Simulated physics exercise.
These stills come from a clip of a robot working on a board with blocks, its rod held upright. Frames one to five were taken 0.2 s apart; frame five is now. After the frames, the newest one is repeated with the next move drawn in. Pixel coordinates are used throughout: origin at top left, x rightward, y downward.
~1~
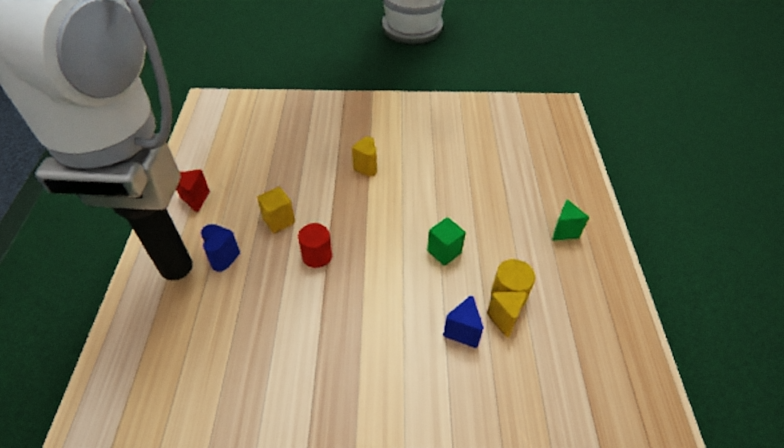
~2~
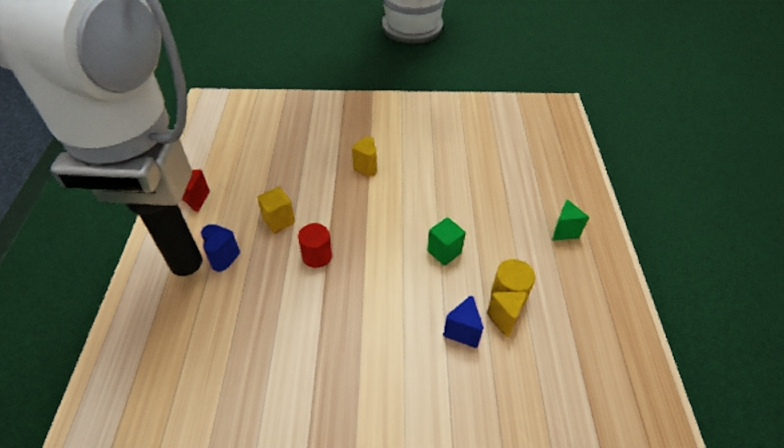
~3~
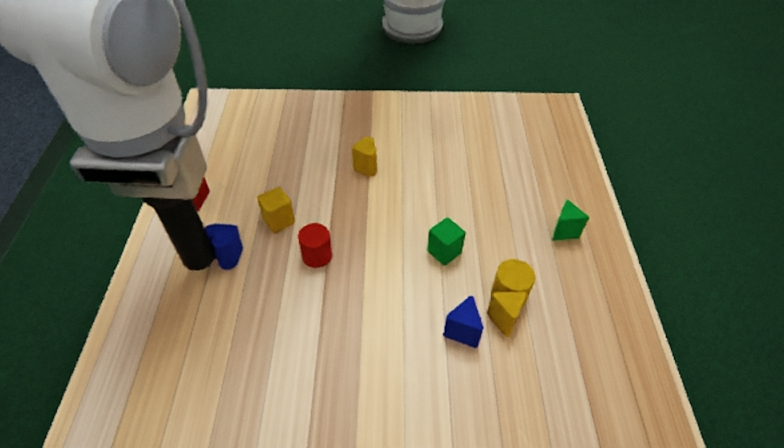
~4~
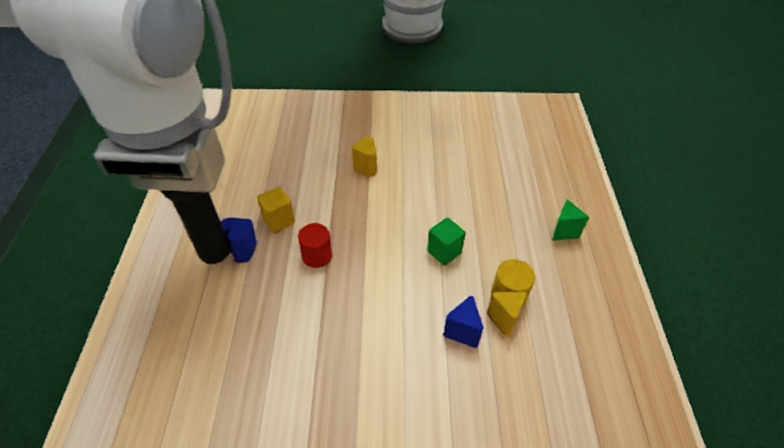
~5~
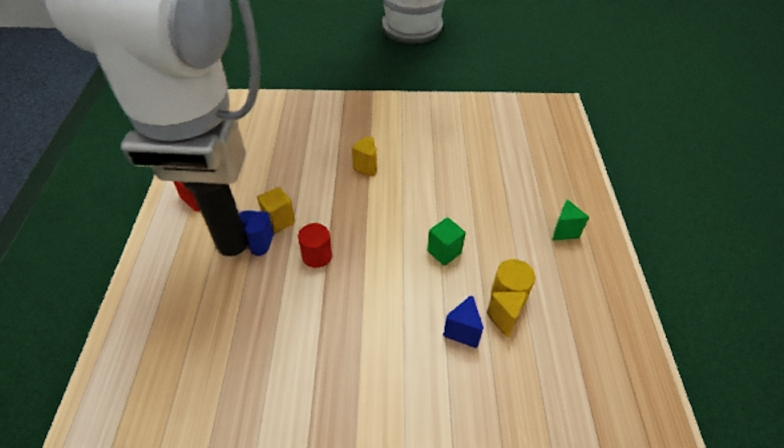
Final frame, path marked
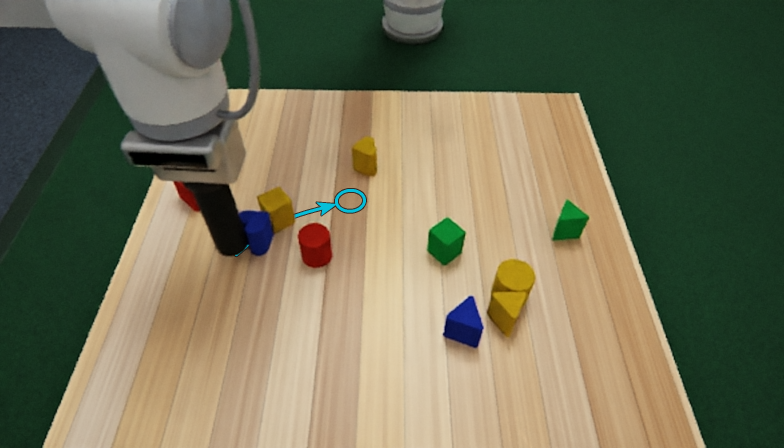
A robot arm lowered its black rod beside a blue block on the left of a wooden board, then pushed the block to the right, up close to a yellow one, while the other blocks stayed put.
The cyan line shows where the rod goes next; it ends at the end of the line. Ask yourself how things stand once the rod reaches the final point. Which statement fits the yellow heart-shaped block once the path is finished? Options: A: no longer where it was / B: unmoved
I choose B.
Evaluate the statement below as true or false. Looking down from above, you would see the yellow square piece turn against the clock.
True.
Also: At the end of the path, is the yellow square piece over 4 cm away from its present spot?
My answer is yes.
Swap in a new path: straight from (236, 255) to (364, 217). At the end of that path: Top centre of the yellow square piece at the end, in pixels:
Just about (291, 188).
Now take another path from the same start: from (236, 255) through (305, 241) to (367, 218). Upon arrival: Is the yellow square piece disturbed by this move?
Here the yellow square piece moves off its spot.
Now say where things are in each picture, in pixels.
Lower end of the rod at (176, 267), tops of blocks, blue heart-shaped block at (215, 236), yellow square piece at (274, 199), yellow heart-shaped block at (366, 146), in the first frame.
Rod at (186, 263), blocks as before, in the second frame.
Rod at (199, 258), blue heart-shaped block at (220, 234), in the third frame.
Rod at (214, 252), blue heart-shaped block at (235, 228), in the fourth frame.
Rod at (232, 244), blue heart-shaped block at (253, 221), yellow square piece at (274, 199), yellow heart-shaped block at (366, 146), in the fifth frame.
The drawn path runs from (236, 255) by way of (271, 228) and (310, 211) to (350, 201).
The first path, step by step. One third of the way, rod at (268, 217); blue heart-shaped block at (291, 200), turned 20° clockwise; yellow square piece at (302, 182), turned 30° anticlockwise.
Two thirds of the way, rod at (309, 200); blue heart-shaped block at (332, 184), turned 20° clockwise; yellow square piece at (328, 164), turned 65° anticlockwise.
At the end, rod at (350, 190); blue heart-shaped block at (373, 174), turned 20° clockwise; yellow square piece at (329, 163), turned 70° anticlockwise; yellow heart-shaped block not moved.
